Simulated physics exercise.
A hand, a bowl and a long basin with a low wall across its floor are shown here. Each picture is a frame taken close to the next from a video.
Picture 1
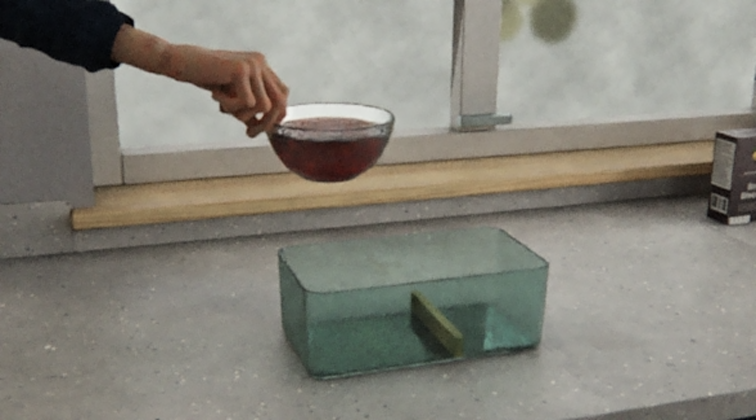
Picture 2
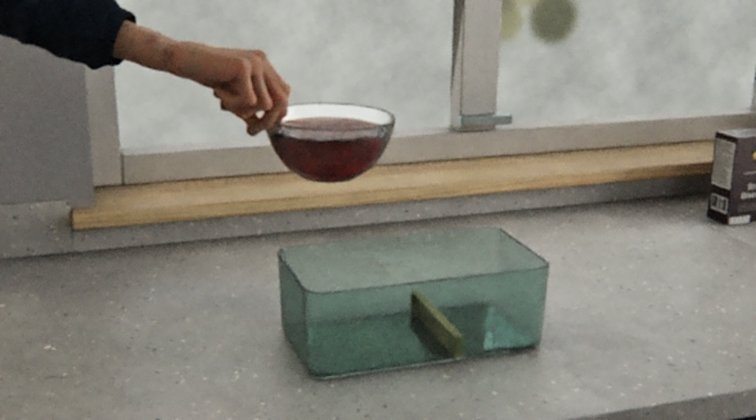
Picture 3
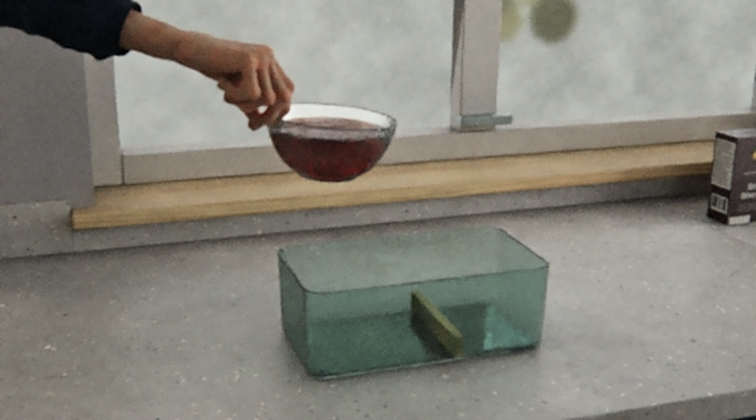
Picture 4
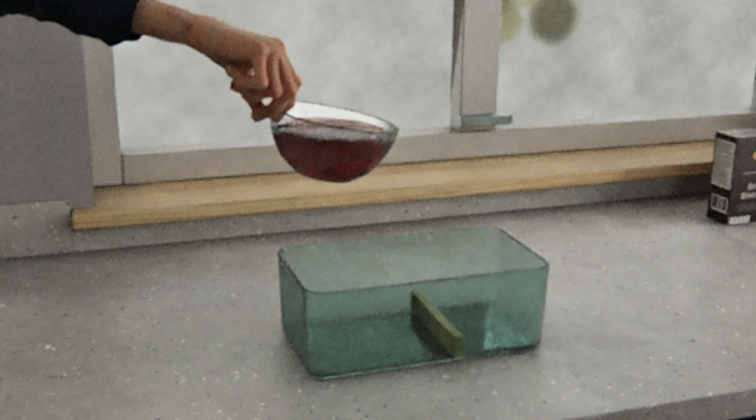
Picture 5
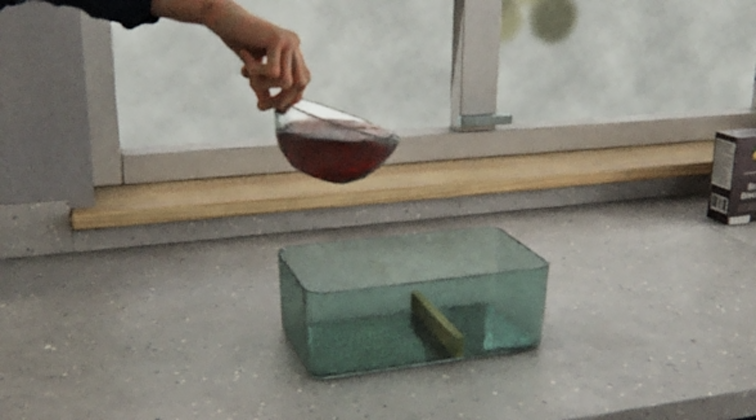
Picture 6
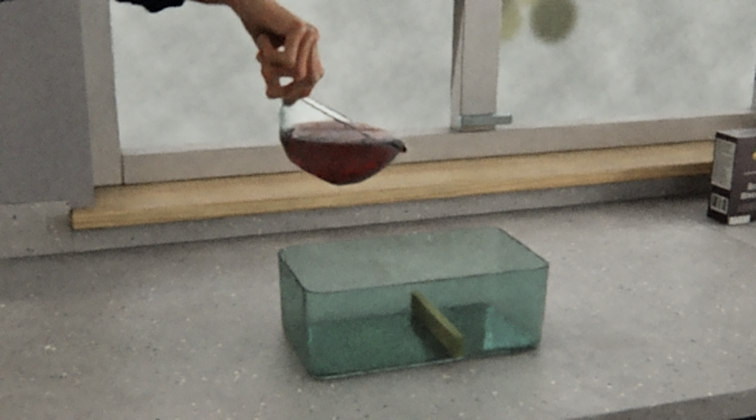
A hand in a dark sleeve holds a clear glass bowl of dark red liquid above a speckled grey counter by a window, seen from slightly above by a still camera. Below sits a long, see-through green basin with a low olive wall across its floor, a dark box at the far right. The hand lifts the bowl's left side, slowly then faster, tilting it rightward until the liquid reaches the lip.
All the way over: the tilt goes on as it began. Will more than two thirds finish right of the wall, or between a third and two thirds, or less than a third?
Right of the wall there will be between a third and two thirds.
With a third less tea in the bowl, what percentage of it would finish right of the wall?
About 25 percent.
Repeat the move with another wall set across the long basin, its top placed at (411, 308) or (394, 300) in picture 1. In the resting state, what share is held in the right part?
The first one comes to 75 percent, while the second comes to 85 percent.
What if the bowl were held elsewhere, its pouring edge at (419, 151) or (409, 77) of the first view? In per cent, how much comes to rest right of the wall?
In turn 65 and 60 in a hundred.
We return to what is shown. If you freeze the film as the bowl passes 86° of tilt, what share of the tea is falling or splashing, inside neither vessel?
It comes to 40 per cent or so.
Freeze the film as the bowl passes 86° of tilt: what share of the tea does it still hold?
Some 15 in a hundred has yet to spill out.
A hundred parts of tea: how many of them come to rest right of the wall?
That is roughly 45 percent of it.
A moment on, the bowl is tipped on its side and 17 per cent is still to pour, 13 is left of the wall and 30 right of it.
Next, the bowl is tipped right over and 0 per cent is still to pour, 52 is left of the wall and 44 right of it.
Then the bowl is tipped right over and 0 per cent is still to pour, 54 is left of the wall and 45 right of it.
Later the bowl is tipped right over and 0 per cent is still to pour, 54 is left of the wall and 45 right of it.
In the end 54 per cent lies left of the wall, 45 right of it and 1 outside.
